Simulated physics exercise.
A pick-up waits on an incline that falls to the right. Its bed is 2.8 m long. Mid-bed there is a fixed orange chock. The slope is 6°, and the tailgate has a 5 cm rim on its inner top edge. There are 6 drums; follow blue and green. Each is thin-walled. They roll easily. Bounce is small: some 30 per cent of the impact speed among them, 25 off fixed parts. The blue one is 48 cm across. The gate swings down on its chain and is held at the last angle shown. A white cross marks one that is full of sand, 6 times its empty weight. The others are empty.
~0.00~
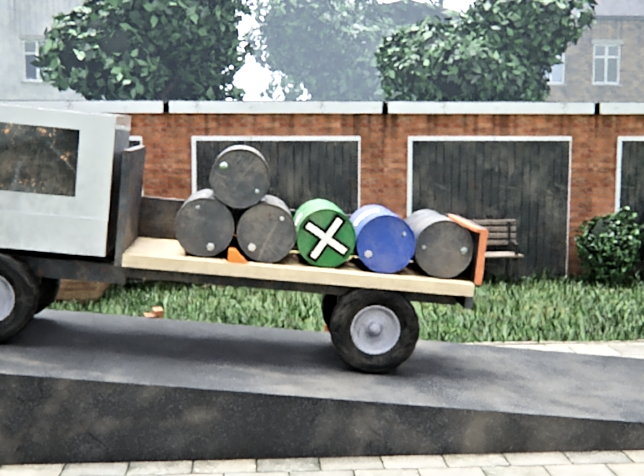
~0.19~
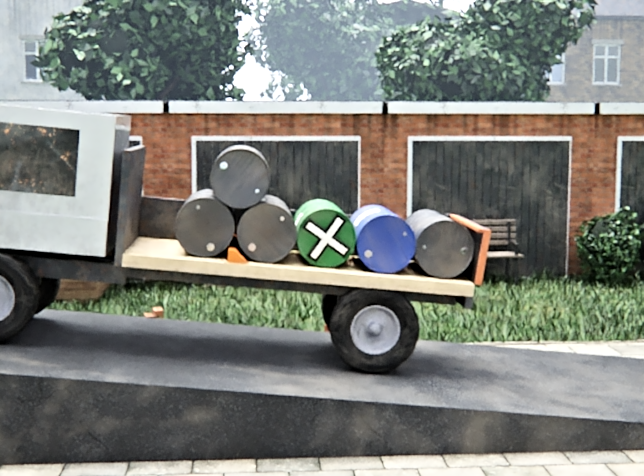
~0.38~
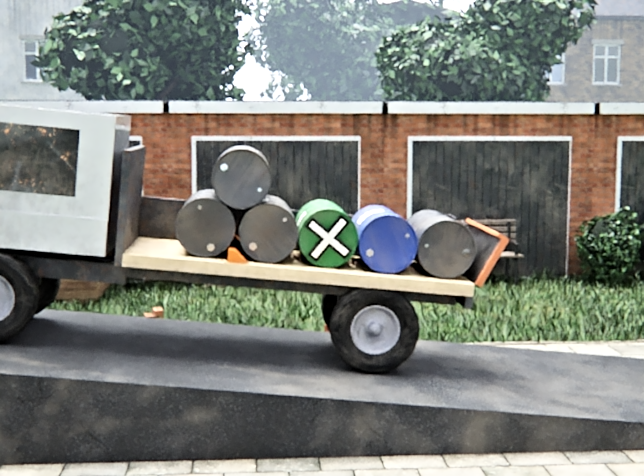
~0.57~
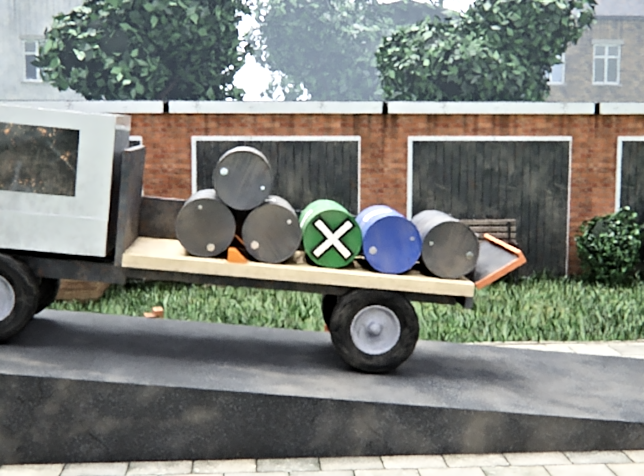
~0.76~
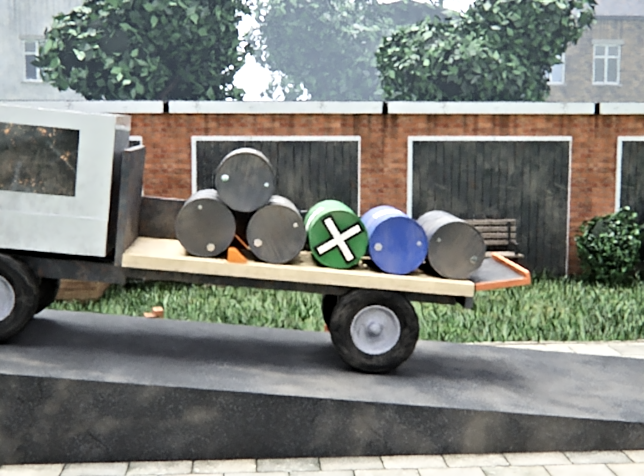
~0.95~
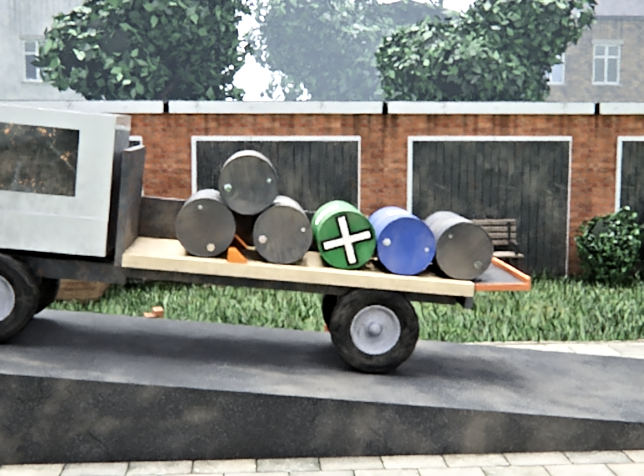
On a dark ramp sloping down to the right before brick garages, grass and trees, a parked pick-up is seen side-on from a still camera. Its pale wooden bed carries grey drums, one stacked at the left, a green one with a white cross, and a blue one, beside an orange-edged tailgate. The tailgate swings down to the right, and the drums shift slightly rightward, the green one's cross turning clockwise.
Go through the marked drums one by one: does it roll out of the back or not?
The blue drum gets away, the green is held.
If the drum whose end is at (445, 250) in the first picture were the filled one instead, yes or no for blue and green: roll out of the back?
In that case blue no, green no.
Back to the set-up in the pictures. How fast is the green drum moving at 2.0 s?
About 0.3 m/s.
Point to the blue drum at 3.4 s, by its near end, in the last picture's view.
Around (537, 247).
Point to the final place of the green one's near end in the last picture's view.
Near (500, 251).
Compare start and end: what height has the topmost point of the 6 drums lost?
Some 40 cm lower.
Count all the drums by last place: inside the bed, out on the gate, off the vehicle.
3, 1 and 2.
By 2.0 s, blue is on the bed, 10 cm short of the hinge, rolling right; green is on the bed, 55 cm short of the hinge, rolling right; 0 of 6 are out.
By 3.4 s, blue is dropping off the gate; green is on the gate, 5 cm past the hinge, rolling right; 2 of 6 are out.
Finally (5.5 s), blue is off the vehicle; green is on the gate, 20 cm past the hinge; 2 of 6 are out.
